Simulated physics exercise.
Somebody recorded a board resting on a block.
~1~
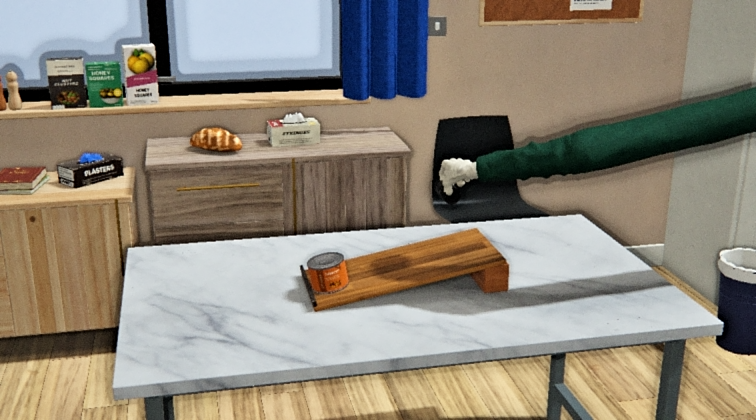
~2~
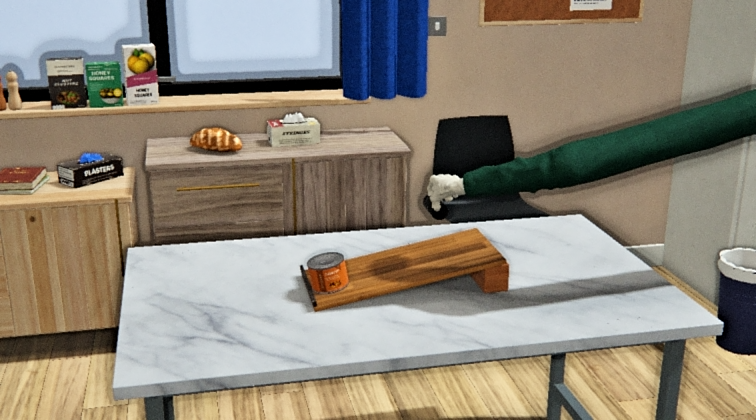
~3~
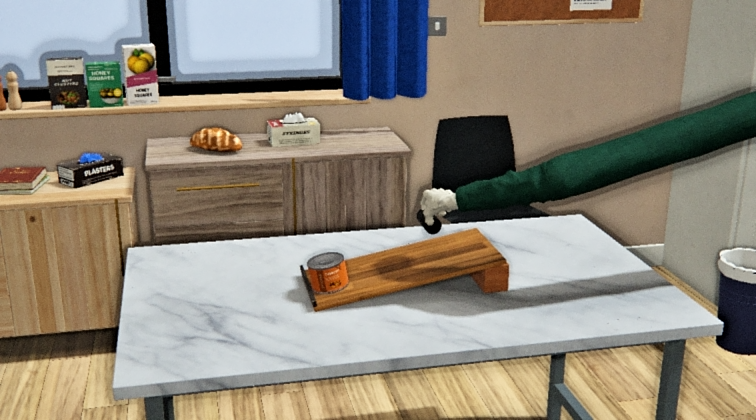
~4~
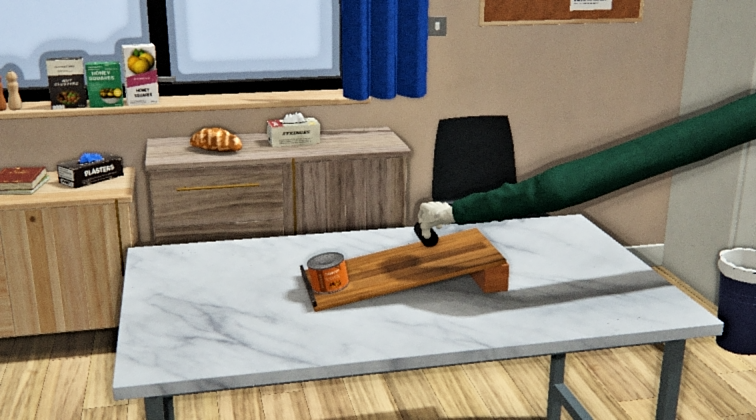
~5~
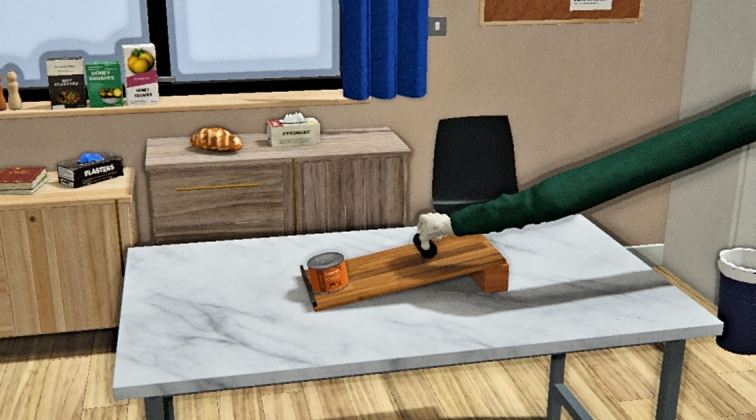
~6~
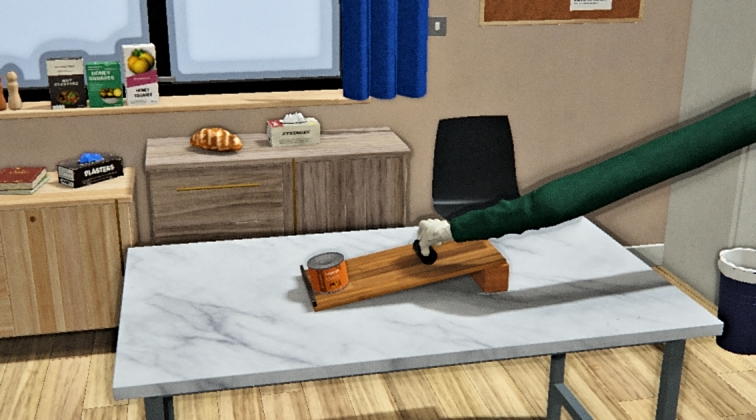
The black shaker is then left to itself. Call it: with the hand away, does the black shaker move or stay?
It moves down the board.
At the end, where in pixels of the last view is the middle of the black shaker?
At about (352, 268).
Then, 0.40 s past the last view, black shaker displaced about its own width near (410, 255).
Then, 0.60 s past the last view, black shaker displaced well along near (385, 261).
Then, 0.80 s past the last view, black shaker displaced well along near (352, 267).
Finally, moved from the start, black shaker; orange tub still in place. Final places as the last picture's camera would see them, black shaker near (352, 268). The black shaker goes downhill.
